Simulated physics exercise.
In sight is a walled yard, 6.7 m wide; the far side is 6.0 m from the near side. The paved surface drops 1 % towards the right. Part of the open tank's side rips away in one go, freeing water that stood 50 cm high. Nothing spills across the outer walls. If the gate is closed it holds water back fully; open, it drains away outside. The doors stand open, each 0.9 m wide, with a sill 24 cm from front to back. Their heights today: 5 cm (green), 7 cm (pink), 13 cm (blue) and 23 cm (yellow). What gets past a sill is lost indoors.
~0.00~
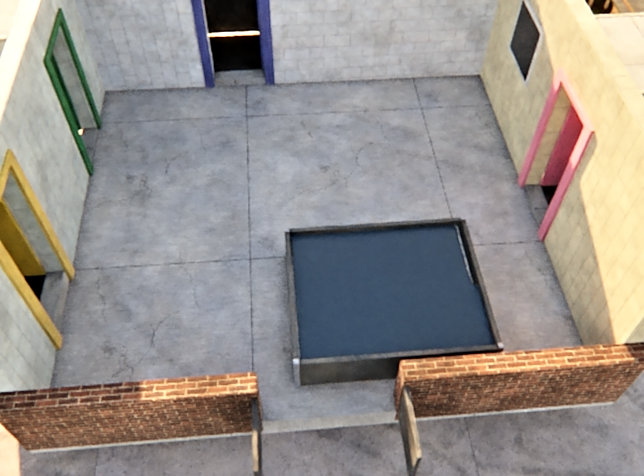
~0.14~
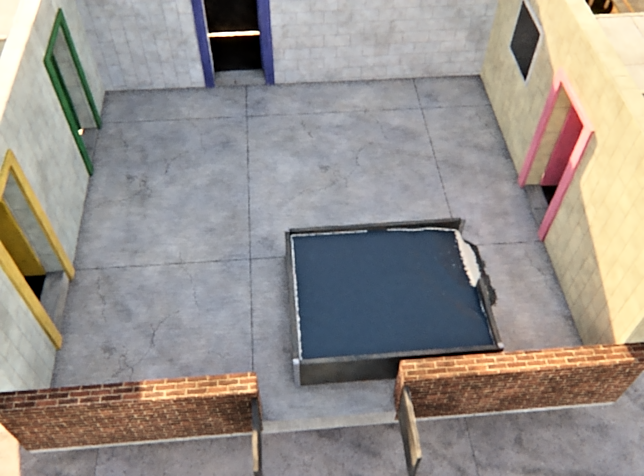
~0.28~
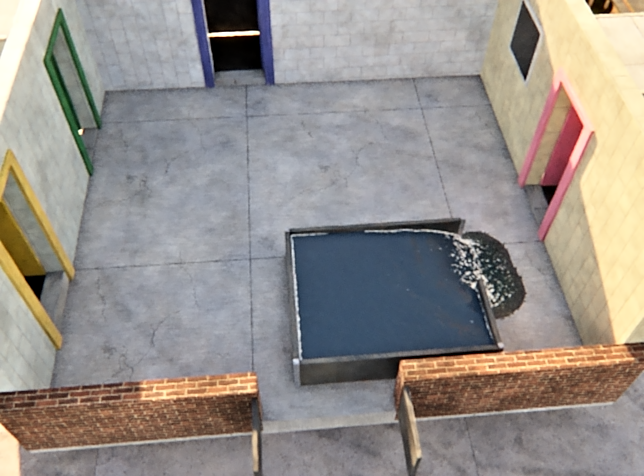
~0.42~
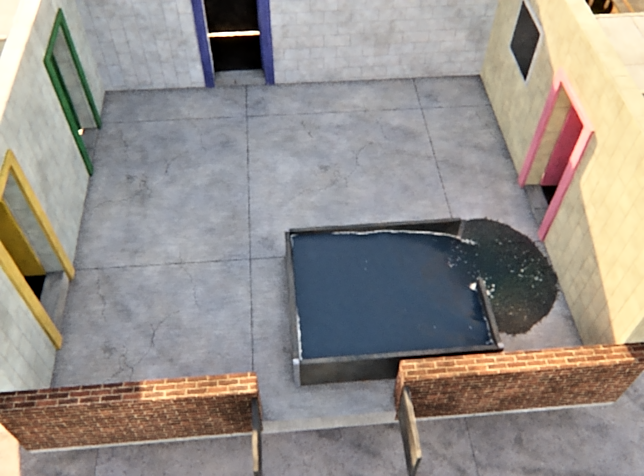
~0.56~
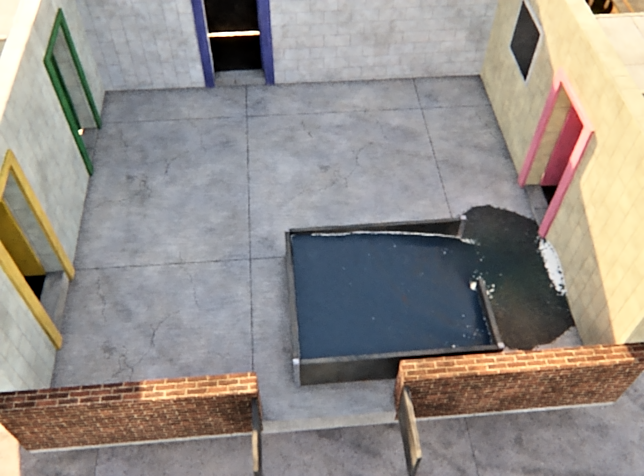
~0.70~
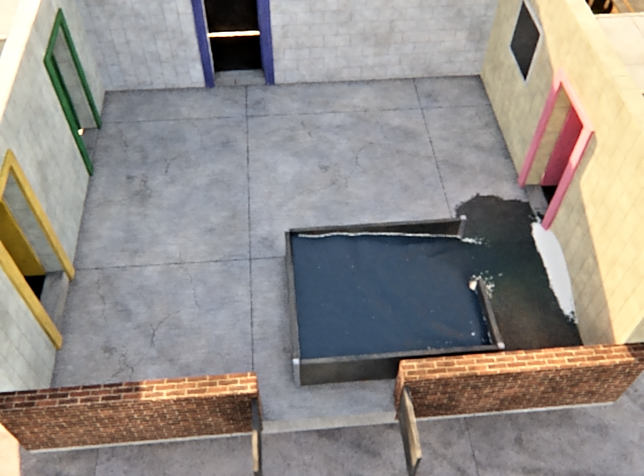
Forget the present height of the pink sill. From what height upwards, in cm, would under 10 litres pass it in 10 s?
Some 23 cm above the ground.
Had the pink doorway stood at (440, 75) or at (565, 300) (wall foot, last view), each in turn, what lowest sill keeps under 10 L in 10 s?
About 17 and 28 cm.
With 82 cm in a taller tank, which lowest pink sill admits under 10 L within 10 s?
Some 38 cm.
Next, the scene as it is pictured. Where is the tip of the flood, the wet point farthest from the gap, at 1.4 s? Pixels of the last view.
At about (509, 153).
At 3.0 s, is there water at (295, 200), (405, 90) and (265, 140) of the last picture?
In turn: Still dry, wet, still dry.
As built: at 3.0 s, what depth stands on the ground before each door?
Depths in cm: Green 0, pink 17, blue 0, yellow 0.
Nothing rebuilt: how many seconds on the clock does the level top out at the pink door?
At about 1.8 s.
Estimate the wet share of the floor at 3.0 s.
Near 25 per cent is wet.
After 1.4 s water covers 10 % of the floor, deepest (37 cm) near (549, 260); 20 cm at the pink door, 13 litres in over its 7 cm sill.
After 3.0 s water covers 25 % of the floor, deepest (30 cm) near (594, 377); 17 cm at the pink door, 111 litres in over its 7 cm sill.
After 10.0 s water covers 80 % of the floor, deepest (12 cm) near (594, 377); 10 cm at the pink door, 255 litres in over its 7 cm sill.
At the pink door as built, the water arrived by 0.7 s and peaked near 21 cm at 1.8 s.
Run again over the same 10 s with other heights there, 20 litres in over 20 cm, 2 litres over 26.5 cm. The limit of 10 litres is kept from about 23 cm up.
